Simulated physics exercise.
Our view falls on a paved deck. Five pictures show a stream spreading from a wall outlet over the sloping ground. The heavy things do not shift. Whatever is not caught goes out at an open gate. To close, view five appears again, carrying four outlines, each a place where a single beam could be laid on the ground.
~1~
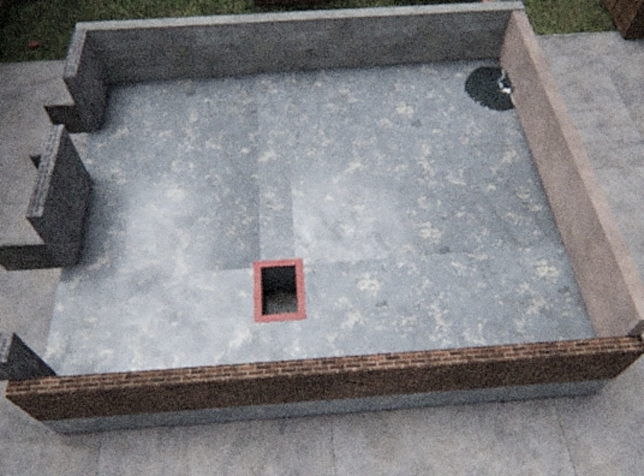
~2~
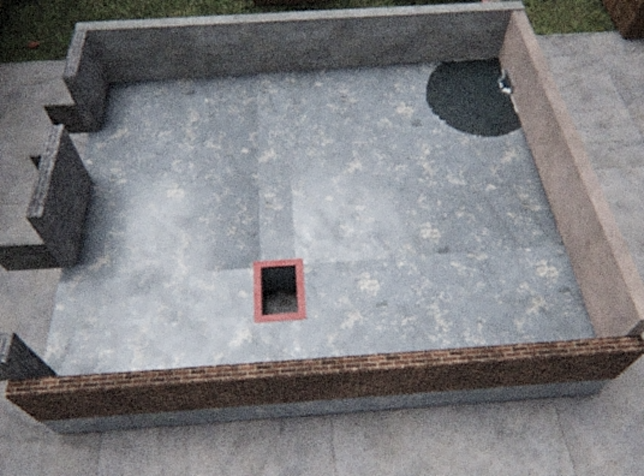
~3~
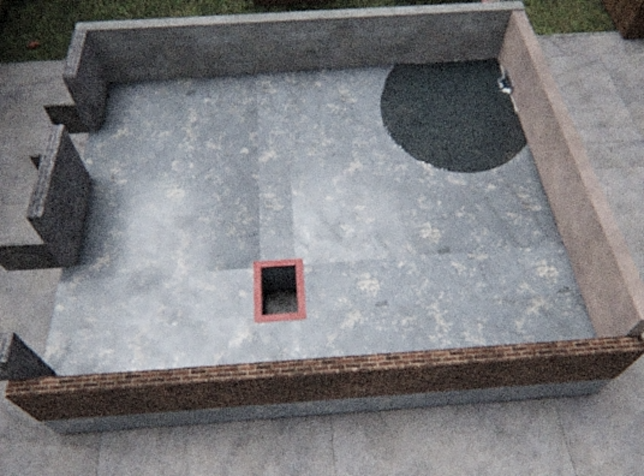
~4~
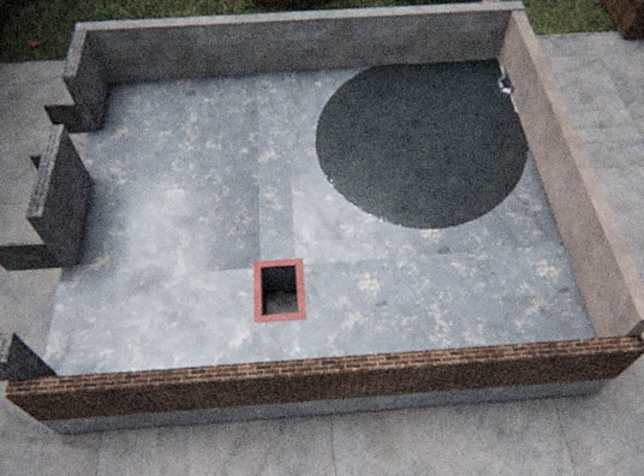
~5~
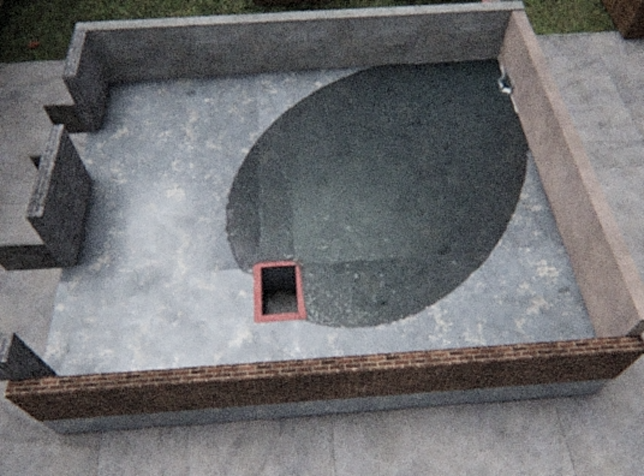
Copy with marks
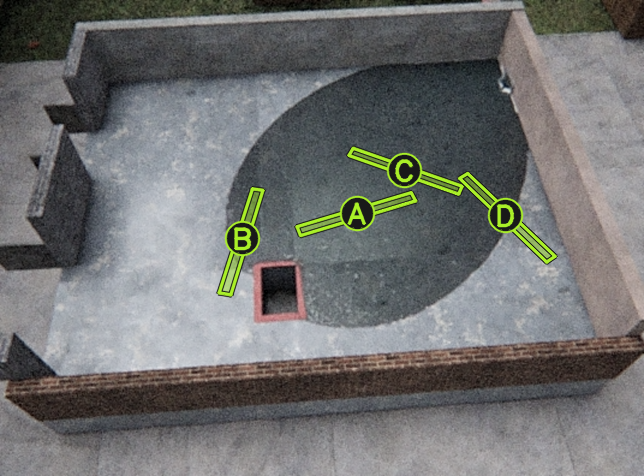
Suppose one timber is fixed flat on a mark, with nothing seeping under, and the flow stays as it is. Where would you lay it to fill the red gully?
It is B.
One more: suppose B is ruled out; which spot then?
The answer is D.
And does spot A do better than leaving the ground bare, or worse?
Spot A is worse.
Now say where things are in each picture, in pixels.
The first frame shows outfall at (510, 82); red gully at (279, 290); open gate at (66, 316); open gate at (96, 154); front seen at (487, 106), 2 % of the ground wet; red gully still dry.
The second frame shows front seen at (449, 121), 6 % of the ground wet; red gully still dry.
The third frame shows front seen at (421, 159), 12 % of the ground wet; red gully still dry.
The fourth frame shows front seen at (368, 211), 24 % of the ground wet; red gully still dry.
The fifth frame shows front seen at (255, 269), 41 % of the ground wet; red gully taking water.
On the marked copy, A from (298, 231) to (413, 196); B from (224, 293) to (257, 189); C from (351, 151) to (460, 190); D from (463, 175) to (550, 259).
With A, about 6 % of the stream goes into the red gully, about 93 % out by the gates.
With B, about 38 % of the stream goes into the red gully, about 61 % out by the gates.
With C, about 4 % of the stream goes into the red gully, about 95 % out by the gates.
With D, about 28 % of the stream goes into the red gully, about 72 % out by the gates.
